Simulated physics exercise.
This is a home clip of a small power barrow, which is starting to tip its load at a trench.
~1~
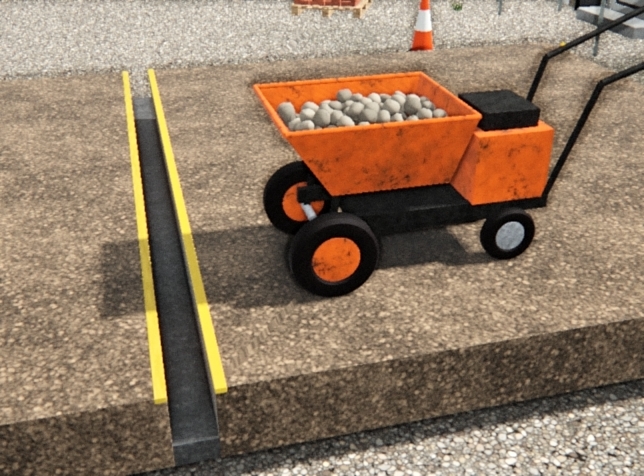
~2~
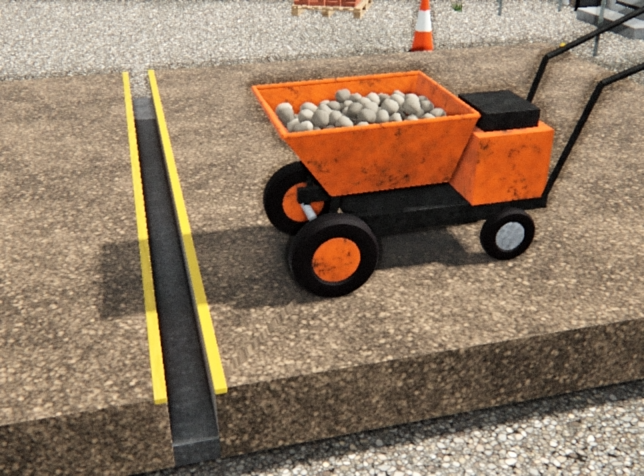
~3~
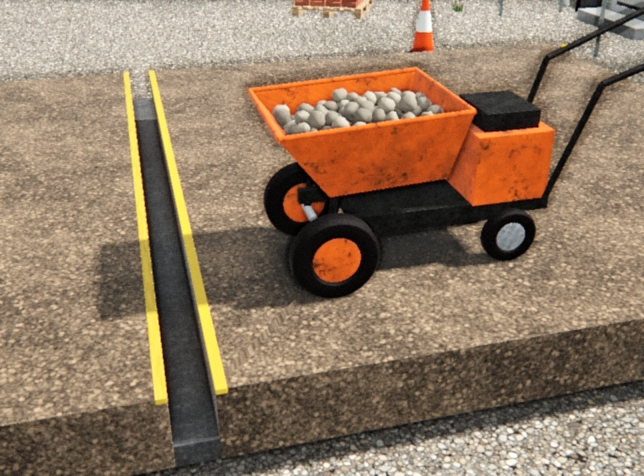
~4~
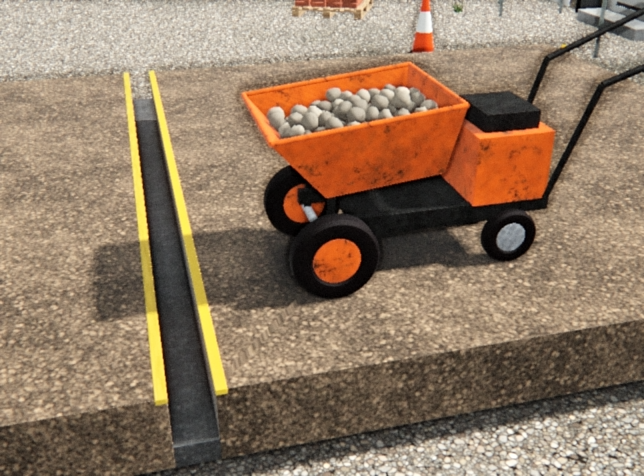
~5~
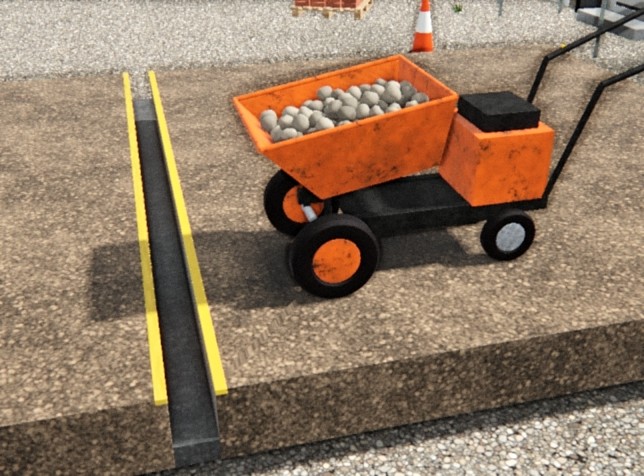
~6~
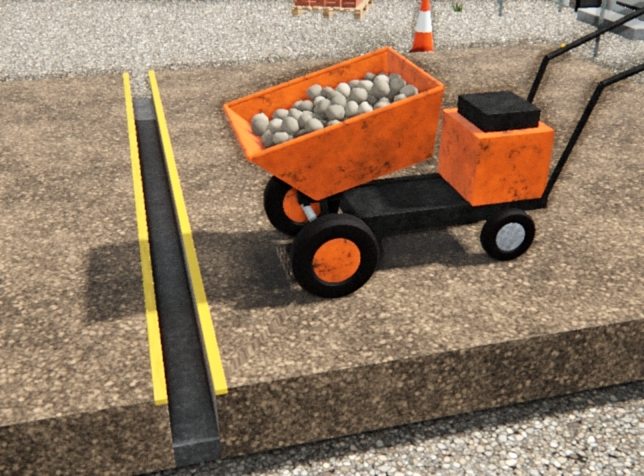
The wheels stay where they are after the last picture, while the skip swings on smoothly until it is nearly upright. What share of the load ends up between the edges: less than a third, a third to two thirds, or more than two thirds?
A third to two thirds.
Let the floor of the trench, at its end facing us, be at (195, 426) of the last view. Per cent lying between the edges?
Something close to 50 per cent.
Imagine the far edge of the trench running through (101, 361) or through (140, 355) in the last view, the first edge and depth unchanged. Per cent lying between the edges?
For the first it's 100 per cent, for the second 70 per cent.
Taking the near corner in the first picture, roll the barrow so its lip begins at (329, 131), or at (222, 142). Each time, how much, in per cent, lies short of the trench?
20 % for the first, 0 % for the second.
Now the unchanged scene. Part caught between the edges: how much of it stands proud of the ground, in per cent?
Around 15 per cent.
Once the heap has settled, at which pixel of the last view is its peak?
I'd place the summit at about pixel (120, 267).
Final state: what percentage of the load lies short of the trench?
Around 0 per cent.
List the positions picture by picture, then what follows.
The first picture shows lip of the skip at (285, 136), level; top of the load at (375, 117), river pebbles; first edge of the trench at (211, 343); far edge at (155, 352), the trench under half as wide as the skip, and about as deep as wide.
The second picture shows lip of the skip at (284, 137), level; top of the load at (374, 116).
The third picture shows lip of the skip at (279, 140), tipped barely; top of the load at (371, 115).
The fourth picture shows lip of the skip at (271, 145), tipped a little; top of the load at (379, 104).
The fifth picture shows lip of the skip at (261, 151), tipped a little; top of the load at (379, 109).
The sixth picture shows lip of the skip at (250, 158), tipped clearly; top of the load at (368, 104); first edge of the trench at (211, 344); far edge at (156, 353).
Soon, skip tipped steeply; all in the skip.
A while on, skip tipped steeply; most in the skip; a small part in or heaped over the trench; a stray few beyond it; a stray few falling.
Towards the end, skip tipped right over; about a quarter in the skip; about a third in or heaped over the trench; about a third beyond it.
Finally, skip tipped right over; a stray few short of the trench; about half in or heaped over the trench; about half beyond it.
